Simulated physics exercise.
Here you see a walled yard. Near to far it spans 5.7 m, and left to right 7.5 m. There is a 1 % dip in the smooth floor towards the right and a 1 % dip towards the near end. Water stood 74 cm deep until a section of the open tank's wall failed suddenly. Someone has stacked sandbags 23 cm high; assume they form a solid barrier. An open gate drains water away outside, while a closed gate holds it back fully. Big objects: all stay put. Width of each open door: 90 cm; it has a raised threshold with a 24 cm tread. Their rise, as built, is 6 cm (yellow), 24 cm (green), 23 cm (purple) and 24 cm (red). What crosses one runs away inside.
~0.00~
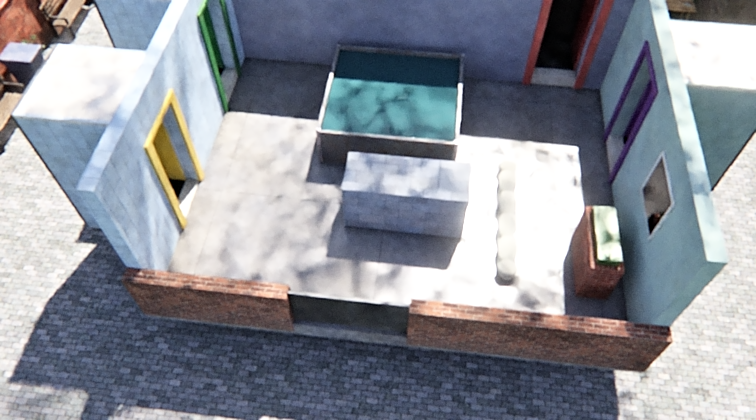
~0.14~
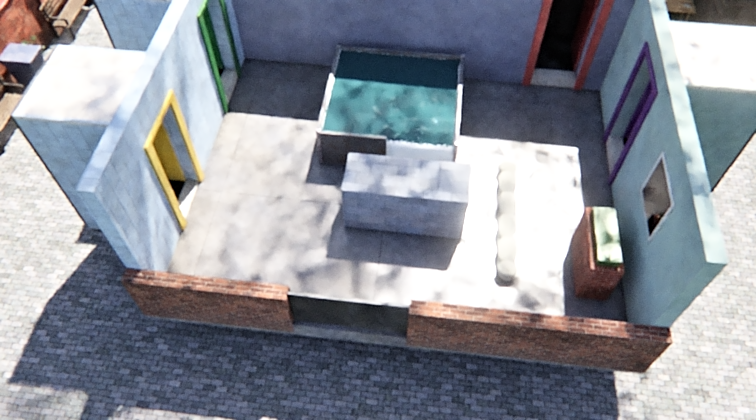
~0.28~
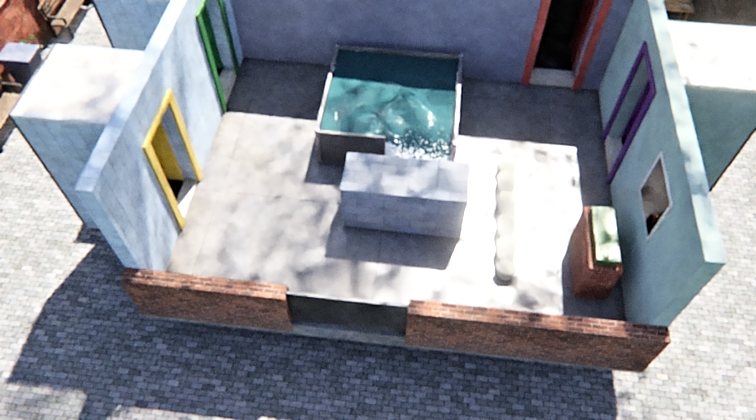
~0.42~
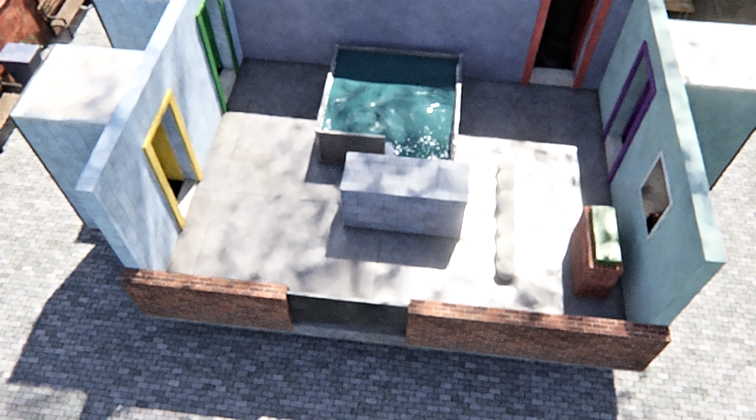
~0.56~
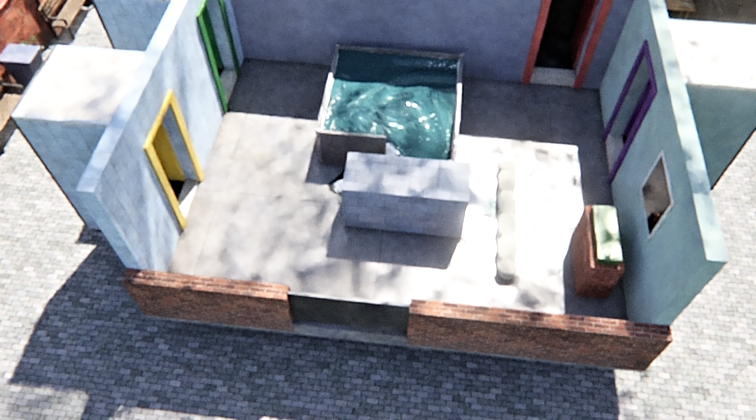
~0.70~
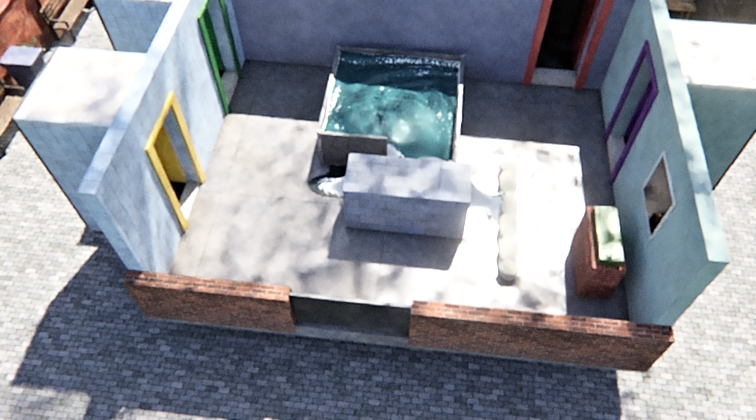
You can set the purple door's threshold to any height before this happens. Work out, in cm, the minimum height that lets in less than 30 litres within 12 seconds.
I would say 6.5 cm.
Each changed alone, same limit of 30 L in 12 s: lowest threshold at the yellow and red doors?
Roughly 19 cm for the yellow door and roughly 6.5 cm for the red door.
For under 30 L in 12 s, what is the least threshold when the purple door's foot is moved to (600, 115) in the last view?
Minimum: Close to 10.0 cm.
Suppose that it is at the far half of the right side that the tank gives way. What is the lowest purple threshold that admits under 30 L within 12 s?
About 26 cm.
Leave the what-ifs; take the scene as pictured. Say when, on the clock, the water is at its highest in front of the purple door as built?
Approximately 2.2 s.
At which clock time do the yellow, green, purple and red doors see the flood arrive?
Front arrival: Yellow 1.8 seconds, green 2.2 seconds, purple 1.8 seconds, red 2.0 seconds.
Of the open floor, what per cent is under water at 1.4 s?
About 25 per cent.
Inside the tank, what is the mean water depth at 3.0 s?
Some 41 cm.
After 1.4 s water covers 25 % of the floor, deepest (68 cm) near (419, 187); it has not reached the purple door.
After 3.0 s water covers 70 % of the floor, deepest (39 cm) near (418, 195); 10 cm at the purple door, 0 litres in over its 23 cm threshold.
After 12.0 s water covers 95 % of the floor, deepest (18 cm) near (161, 296); 5 cm at the purple door, 0 litres in over its 23 cm threshold.
At the purple door as built, the water arrived by 1.9 s and peaked near 14 cm at 2.2 s.
Run again over the same 12 s with other heights there, 40 litres in over 6 cm, 17 litres over 8 cm. The limit of 30 litres is kept from about 6.5 cm up.
